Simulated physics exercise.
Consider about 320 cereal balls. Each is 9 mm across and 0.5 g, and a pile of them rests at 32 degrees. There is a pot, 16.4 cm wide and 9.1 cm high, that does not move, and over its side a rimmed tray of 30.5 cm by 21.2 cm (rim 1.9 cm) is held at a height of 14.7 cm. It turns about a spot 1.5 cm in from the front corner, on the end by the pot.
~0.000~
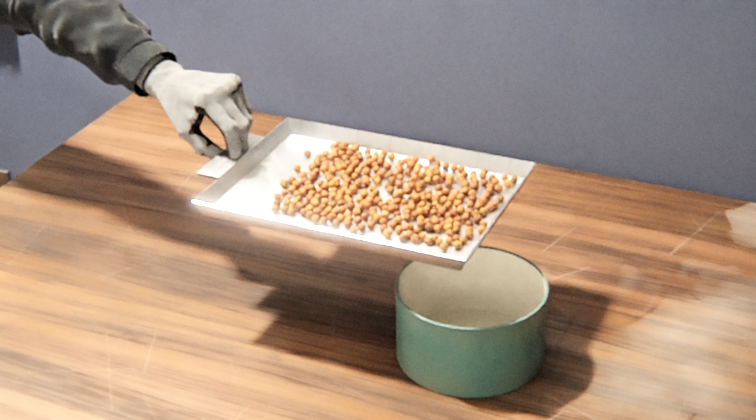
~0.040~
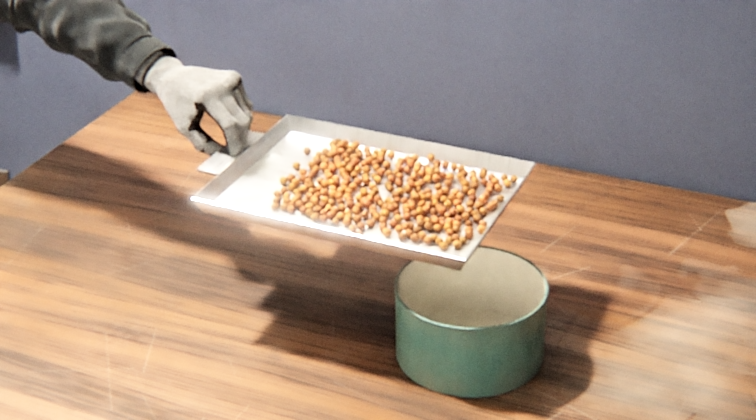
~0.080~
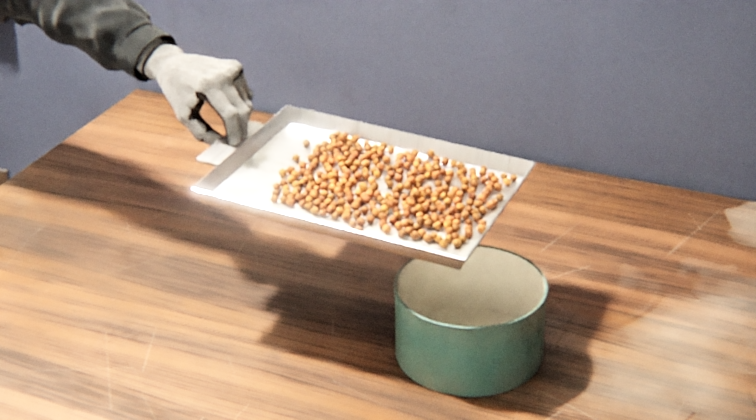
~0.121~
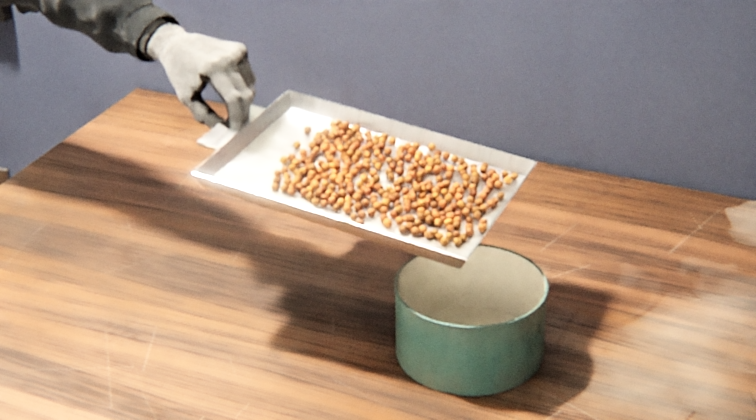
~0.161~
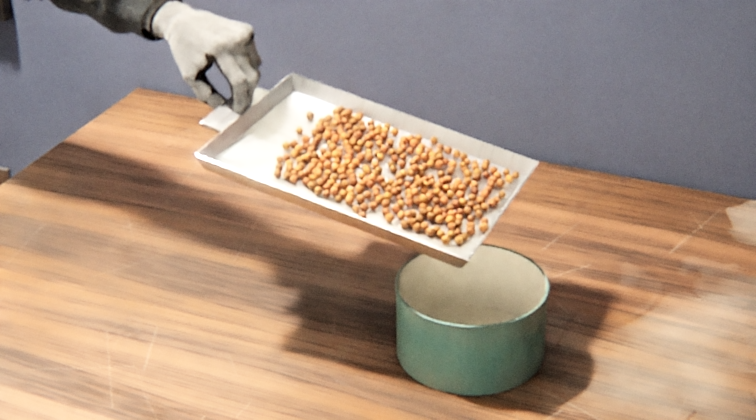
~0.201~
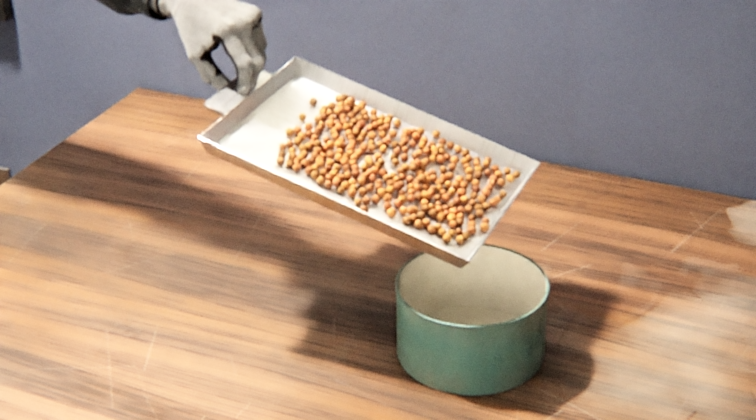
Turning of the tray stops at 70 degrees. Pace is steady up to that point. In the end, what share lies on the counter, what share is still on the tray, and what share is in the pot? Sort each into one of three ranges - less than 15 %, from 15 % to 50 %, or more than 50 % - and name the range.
Ranges: Counter: From 15 % to 50 %; tray: From 15 % to 50 %; pot: From 15 % to 50 %.
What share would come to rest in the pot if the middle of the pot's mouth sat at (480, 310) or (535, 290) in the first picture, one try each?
The shares would be near 25 and 40 per cent respectively.
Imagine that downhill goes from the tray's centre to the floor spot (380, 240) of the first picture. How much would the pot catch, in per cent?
I'd say close to 0 %.
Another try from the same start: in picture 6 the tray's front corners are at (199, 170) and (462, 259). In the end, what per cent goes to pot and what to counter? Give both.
Split: Pot = 0, counter = 85.
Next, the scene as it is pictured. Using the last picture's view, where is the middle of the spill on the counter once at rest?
(603, 331), about.
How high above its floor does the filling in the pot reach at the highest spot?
1.5 cm.
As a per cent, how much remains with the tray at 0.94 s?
Of the load, some 45 percent.
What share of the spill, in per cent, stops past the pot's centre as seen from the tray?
100 per cent.
After 0.46 s, tilt 42 degrees; the tray holds 100 %, the pot 0 %.
Then, at 0.64 s, tilt 61 degrees; the tray holds 100 %, the pot 0 %.
After 0.94 s, tilt 70 degrees; the tray holds 45 %, the pot 20 %.
At rest (1.7 s), counter 40 %, tray 40 %, pot 25 %.
